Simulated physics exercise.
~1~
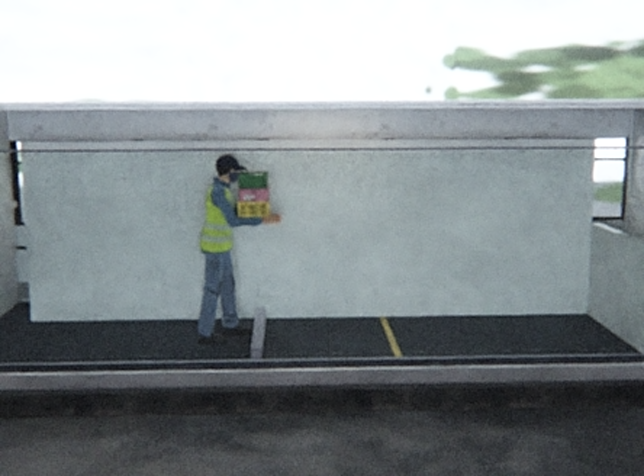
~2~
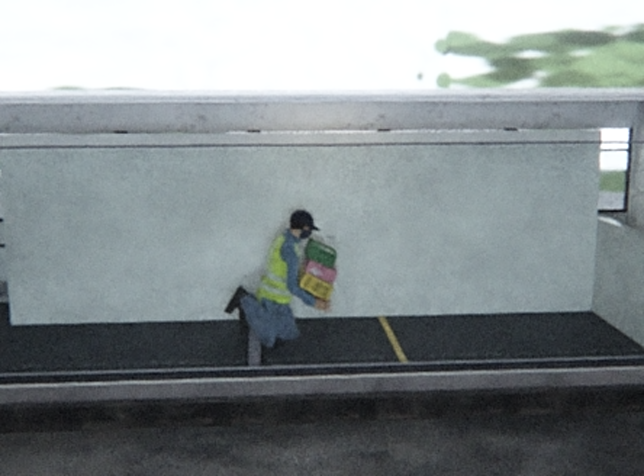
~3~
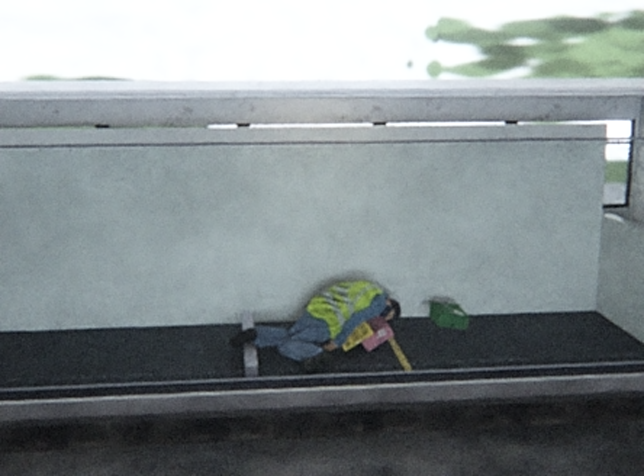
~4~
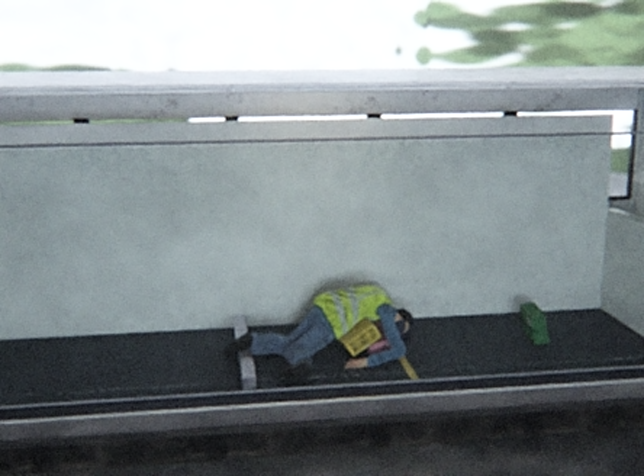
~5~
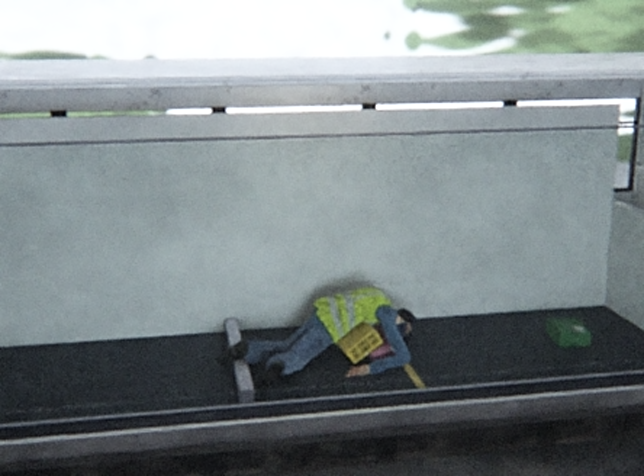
The footage shows a person in a yellow vest carrying green, pink and yellow boxes who pitches forward over a low floor rail and falls, ending curled on the floor with the yellow and pink boxes short of a yellow line, while the green one tumbles right, beyond it.
